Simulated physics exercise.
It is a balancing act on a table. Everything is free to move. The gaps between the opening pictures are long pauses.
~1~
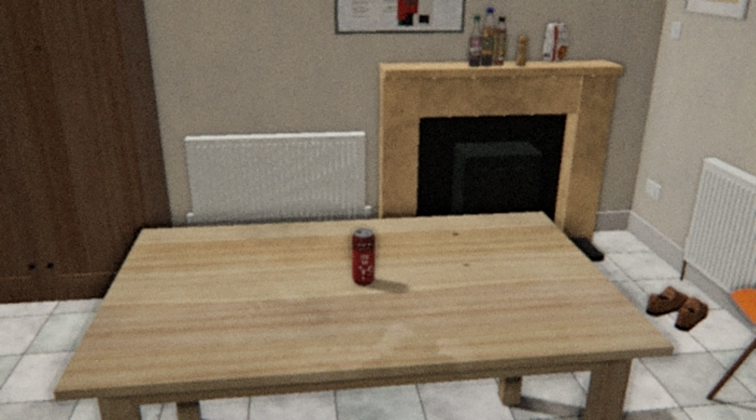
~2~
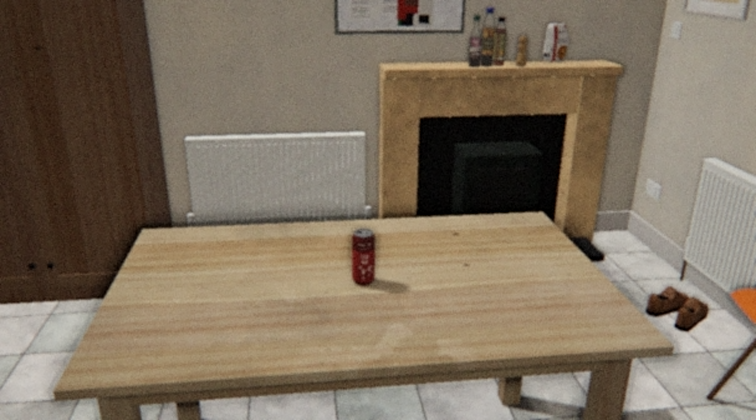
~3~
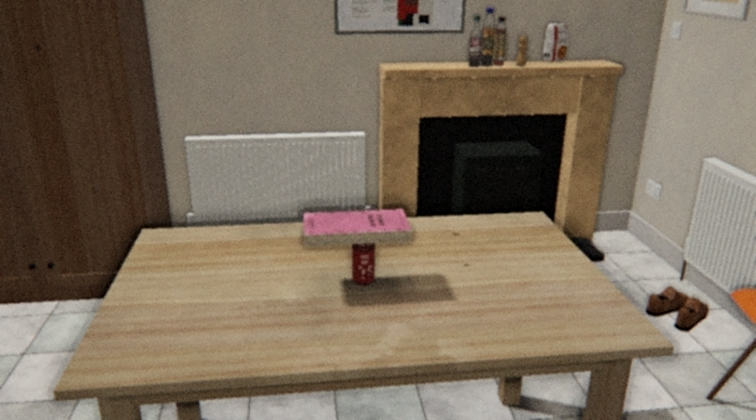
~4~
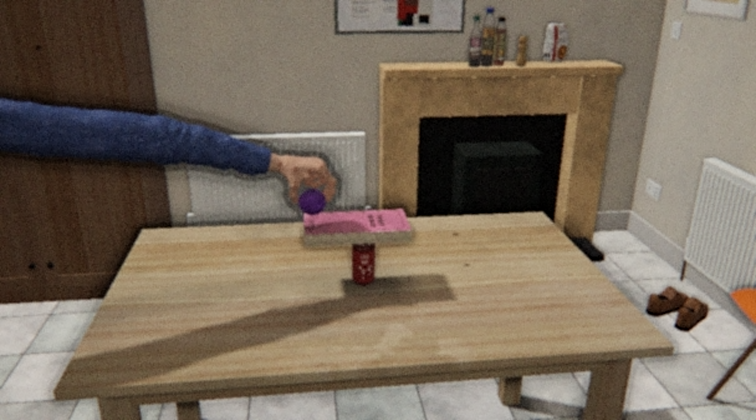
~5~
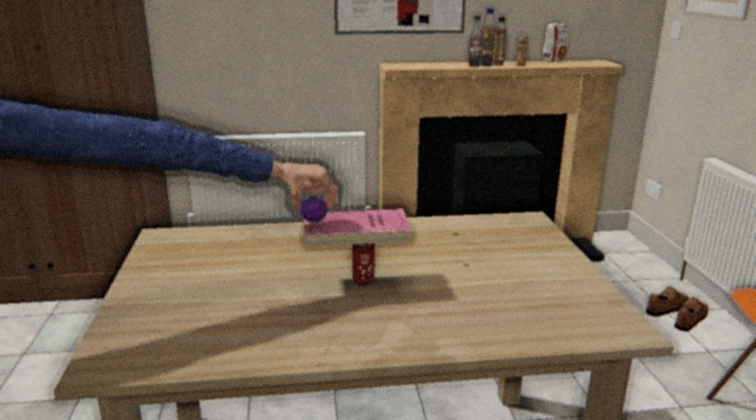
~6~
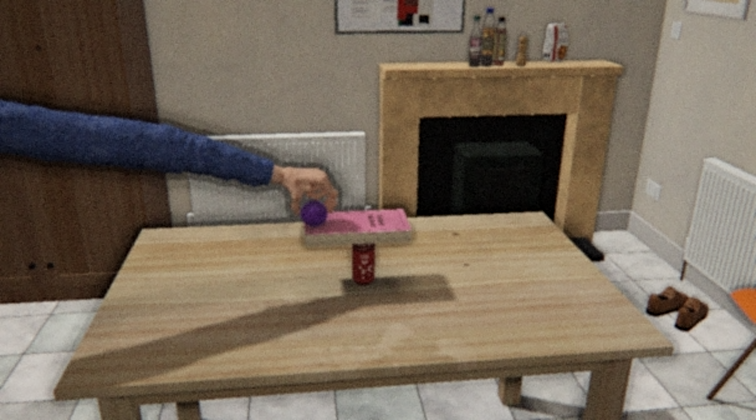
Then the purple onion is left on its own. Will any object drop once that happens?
Yes.
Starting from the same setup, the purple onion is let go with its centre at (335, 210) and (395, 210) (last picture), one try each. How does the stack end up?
Case A: It caves in; case B: It survives.
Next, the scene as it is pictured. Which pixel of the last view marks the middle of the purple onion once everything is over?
The object winds up at approximately (306, 275).
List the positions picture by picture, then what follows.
In the first picture, the last thing is not in view yet; red can (364, 257).
In the second picture, the last thing is not in view yet; red can (364, 257).
In the third picture, the last thing is not in view yet; red can (364, 257).
The fourth picture shows still above its spot; purple onion (312, 202); red can (364, 257).
The fifth picture shows still above its spot; purple onion (314, 209); red can (364, 257).
The sixth picture shows set down, still held; purple onion (314, 213); red can (364, 257).
Then, 0.50 s on from there, purple onion now fallen; pink book turned 61° from how it was put.
Then, 0.60 s on from there, pink book on its side.
Then, 1.20 s on from there, pink book now fallen.
Then, 1.50 s on from there, red can turned 20° from how it was put.
In the end, fallen, pink book and purple onion; toppled in the stack, red can. At the end, from the last picture's camera, purple onion near (306, 274). The stack comes apart.
